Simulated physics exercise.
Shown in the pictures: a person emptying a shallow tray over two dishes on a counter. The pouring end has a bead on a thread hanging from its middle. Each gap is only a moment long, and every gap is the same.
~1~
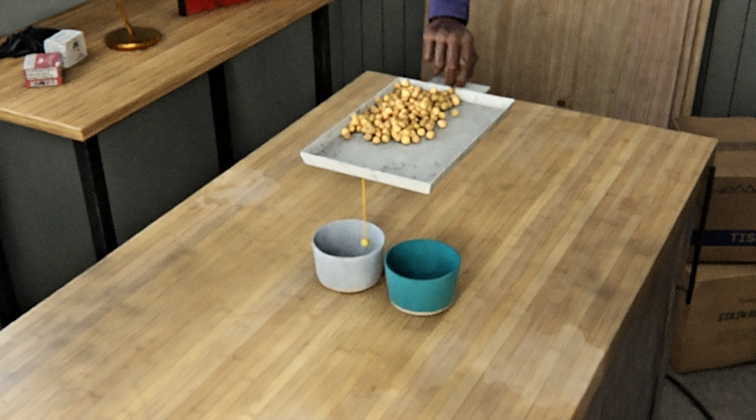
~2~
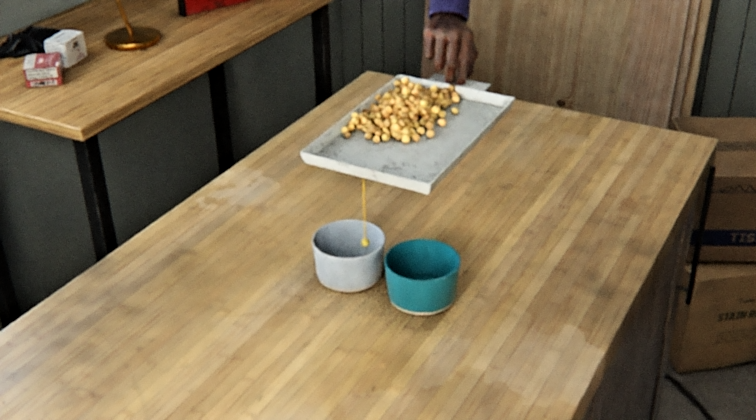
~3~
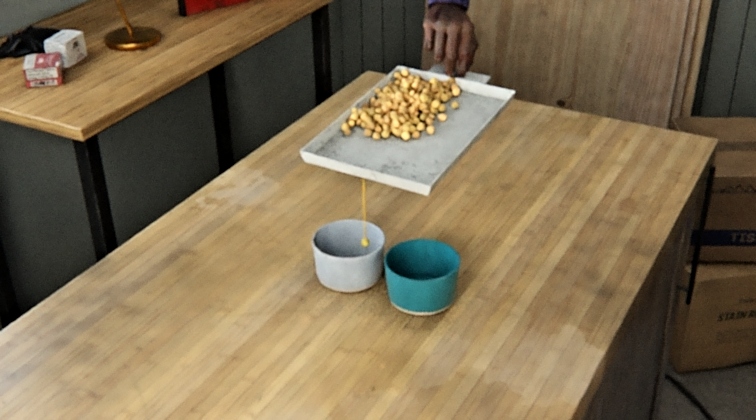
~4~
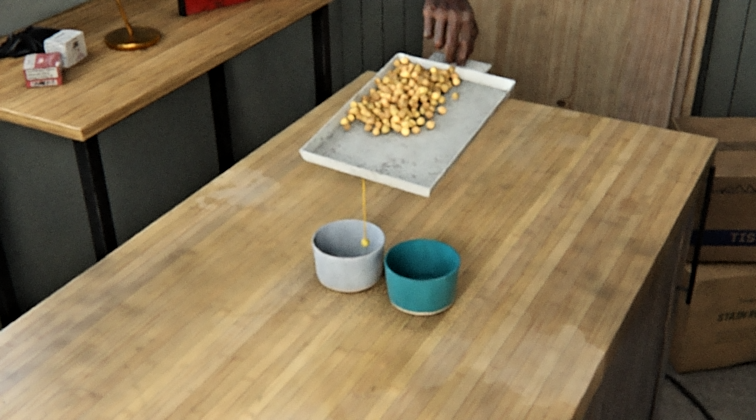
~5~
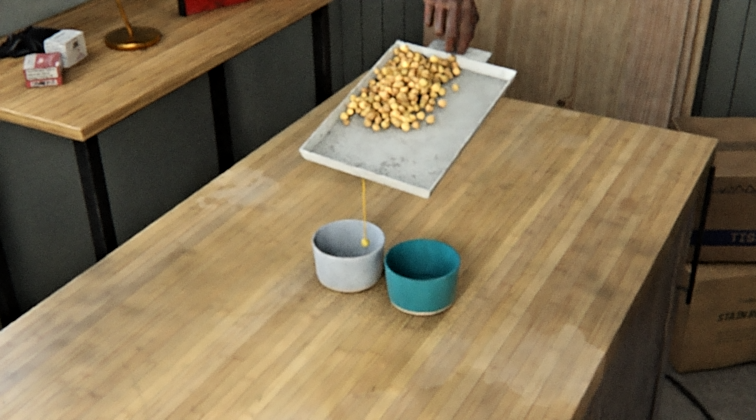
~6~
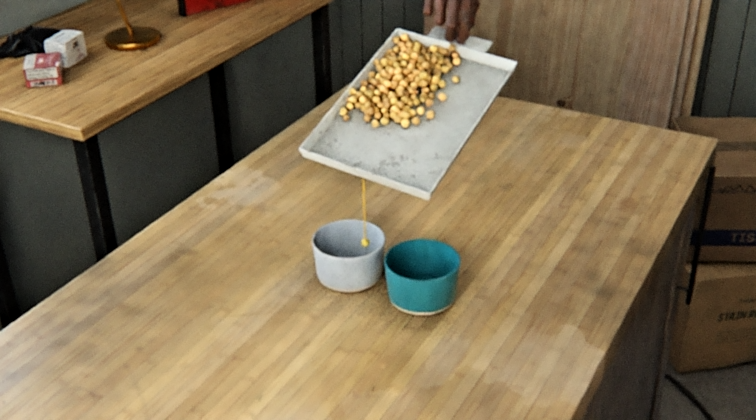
A hand at the far end of a pale shallow tray slowly raises that end, tilting the tray more steeply and dipping its near edge slightly at the right corner, while the golden chickpeas stay heaped near the top. Below the tray, a small bead hangs on a thread over a grey dish, left of a teal one. The wooden counter, with boxes to either side, is seen from above by a still camera.
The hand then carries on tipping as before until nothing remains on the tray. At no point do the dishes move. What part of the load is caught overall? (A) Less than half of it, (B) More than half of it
A.
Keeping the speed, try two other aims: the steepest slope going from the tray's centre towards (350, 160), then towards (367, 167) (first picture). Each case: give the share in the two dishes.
20 % and 0 %, roughly.
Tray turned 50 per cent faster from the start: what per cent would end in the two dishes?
It would come out near 20 per cent.
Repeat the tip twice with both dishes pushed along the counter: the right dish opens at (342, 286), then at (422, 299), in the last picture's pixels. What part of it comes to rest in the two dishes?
30% for the first placement, 60% for the second.
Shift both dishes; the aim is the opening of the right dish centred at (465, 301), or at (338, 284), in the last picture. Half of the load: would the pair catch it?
So that's a greater portion the first time round, a lesser portion the second.
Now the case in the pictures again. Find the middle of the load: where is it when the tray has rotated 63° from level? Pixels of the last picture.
I'd put the middle close to (400, 175).
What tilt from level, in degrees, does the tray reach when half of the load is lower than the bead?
That happens at around 85°.
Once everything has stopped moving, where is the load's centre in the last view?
Near pixel (393, 329).
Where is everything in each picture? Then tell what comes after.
In the first frame, corners of the pouring end (304, 152) and (428, 182), level; middle of the load (402, 112), dried chickpeas; left dish (331, 271); right dish (405, 294); bead on its thread (365, 243).
In the second frame, corners of the pouring end (304, 151) and (428, 182), level; middle of the load (402, 110).
In the third frame, corners of the pouring end (304, 151) and (428, 184), tipped barely, lowest at the right corner; middle of the load (402, 105).
In the fourth frame, corners of the pouring end (304, 149) and (428, 186), tipped a little, lowest at the right corner; middle of the load (406, 97).
In the fifth frame, corners of the pouring end (303, 148) and (428, 188), tipped a little, lowest at the right corner; middle of the load (406, 89).
In the sixth frame, corners of the pouring end (303, 148) and (428, 191), tipped clearly, lowest at the right corner; middle of the load (405, 82); left dish (331, 271); right dish (405, 294).
Just after the last frame, tray tipped steeply; the larger part on the tray; just a few in the right dish; about a tenth outside both; roughly a quarter in the air.
A moment on, tray tipped past a quarter turn; roughly half on the tray; about a tenth in the right dish; roughly half outside both; just a few in the air.
Further on, tray tipped past a quarter turn; roughly a quarter in the right dish; the larger part outside both.
When it is over, tray tipped past a quarter turn; roughly a quarter in the right dish; not one in the left dish; the larger part outside both.
